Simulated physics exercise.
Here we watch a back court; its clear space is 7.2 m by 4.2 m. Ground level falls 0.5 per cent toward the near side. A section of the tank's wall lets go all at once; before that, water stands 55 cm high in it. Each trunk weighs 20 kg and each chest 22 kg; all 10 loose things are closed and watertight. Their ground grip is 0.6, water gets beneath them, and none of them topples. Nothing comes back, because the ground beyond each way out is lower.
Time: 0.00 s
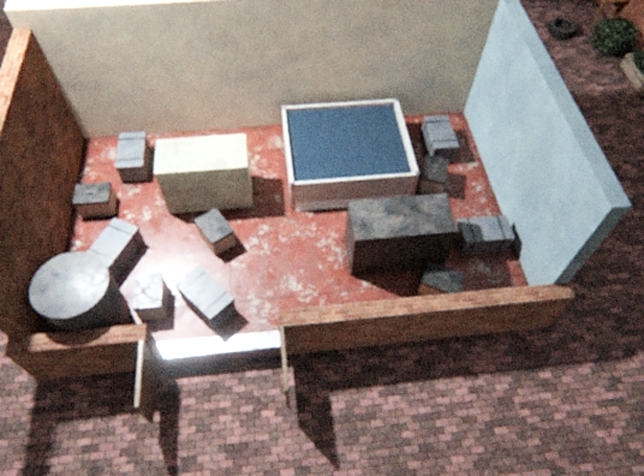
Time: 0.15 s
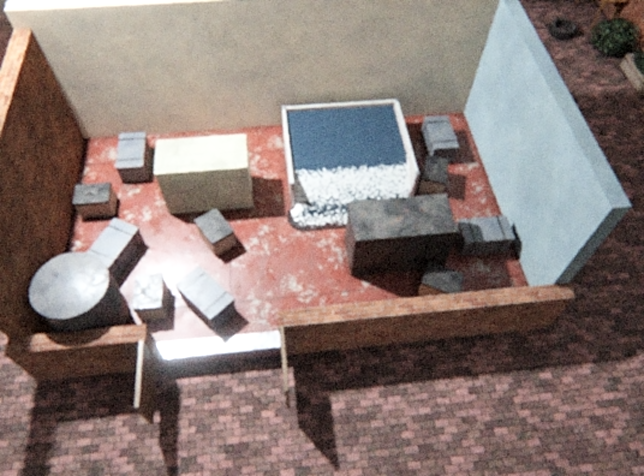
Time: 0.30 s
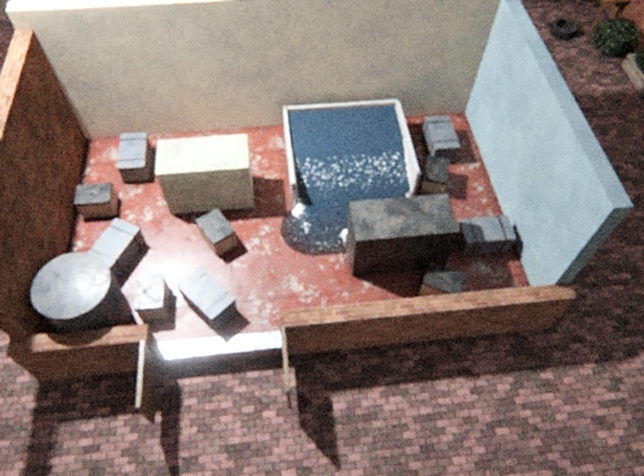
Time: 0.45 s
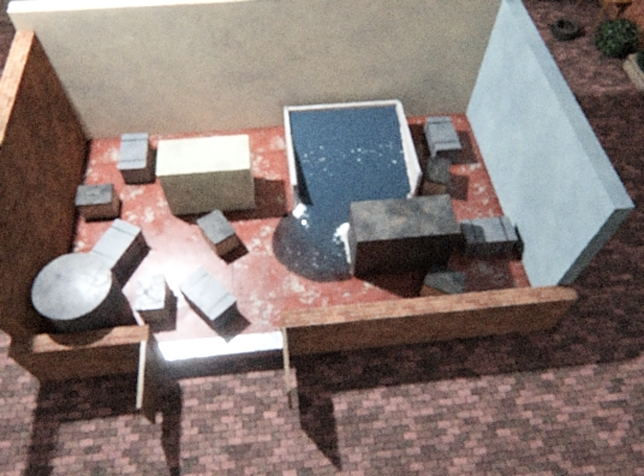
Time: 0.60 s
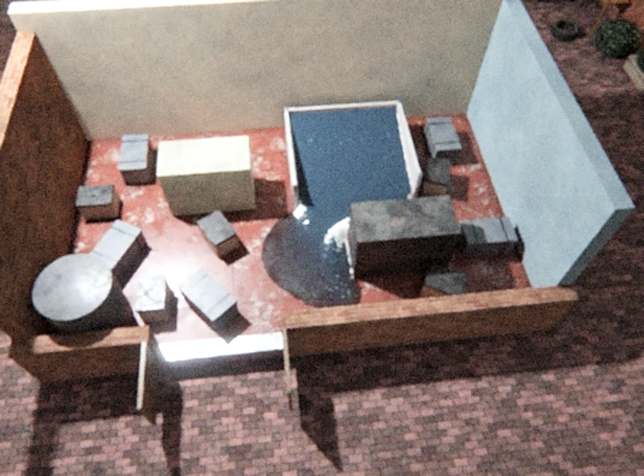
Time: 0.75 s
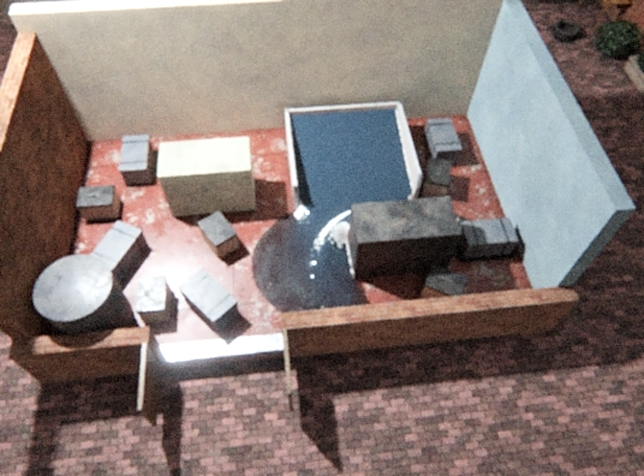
Water pours from the blue tank's open front and spreads across the red floor among blocks.
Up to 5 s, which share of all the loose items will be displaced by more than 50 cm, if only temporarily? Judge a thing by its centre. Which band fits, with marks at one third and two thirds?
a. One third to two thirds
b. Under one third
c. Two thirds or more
b.
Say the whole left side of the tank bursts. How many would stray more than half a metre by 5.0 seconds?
You'd get 4 in that case.
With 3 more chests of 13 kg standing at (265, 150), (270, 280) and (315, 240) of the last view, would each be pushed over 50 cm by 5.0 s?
Respectively: Doesn't reach it; tops it; tops it.
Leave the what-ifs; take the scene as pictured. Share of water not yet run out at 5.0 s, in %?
Close to 82 in a hundred parts remain.
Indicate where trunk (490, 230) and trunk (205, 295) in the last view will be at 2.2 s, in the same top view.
First near (499, 263), second near (175, 315).
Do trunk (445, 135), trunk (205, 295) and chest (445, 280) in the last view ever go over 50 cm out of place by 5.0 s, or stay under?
First falling below it, second exceeding it, third falling below it.
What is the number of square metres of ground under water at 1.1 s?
About 9.5 m2.
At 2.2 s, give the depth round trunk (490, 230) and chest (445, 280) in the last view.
Depths: Near 5 cm, then near 6 cm.
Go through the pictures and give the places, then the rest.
The first frame shows a trunk at (204, 291), on the bottom; a chest at (443, 278), on the bottom; water covers 3.4 m2; 0 of 10 have shifted.
The second frame shows a trunk at (204, 291) rests on the ground; a chest at (443, 278), on the bottom; water covers 4.4 m2; 0 of 10 have shifted.
The third frame shows a trunk at (205, 292), on the bottom; a chest at (444, 278) rests on the ground; 5.3 m2 under water; 0 of 10 have shifted.
The fourth frame shows a trunk at (206, 292), on the bottom; a chest at (445, 279) rests on the ground; water covers 6.0 m2; 0 of 10 have shifted.
The fifth frame shows a trunk at (207, 293) rests on the ground; a chest at (446, 280) rests on the ground; 6.8 m2 under water; 0 of 10 have shifted.
The sixth frame shows a trunk at (207, 294) rests on the ground; a chest at (446, 280), on the bottom; 7.7 m2 under water; 0 of 10 have shifted.
After 1.1 s 0 of 10 are over 50 cm from their spots; 0 afloat.
After 2.2 s 2 of 10 are over 50 cm from their spots; 0 afloat.
After 3.5 s 2 of 10 are over 50 cm from their spots; 3 afloat.
After 5.0 s 2 of 10 are over 50 cm from their spots, and 3 have been at some point; 4 afloat.
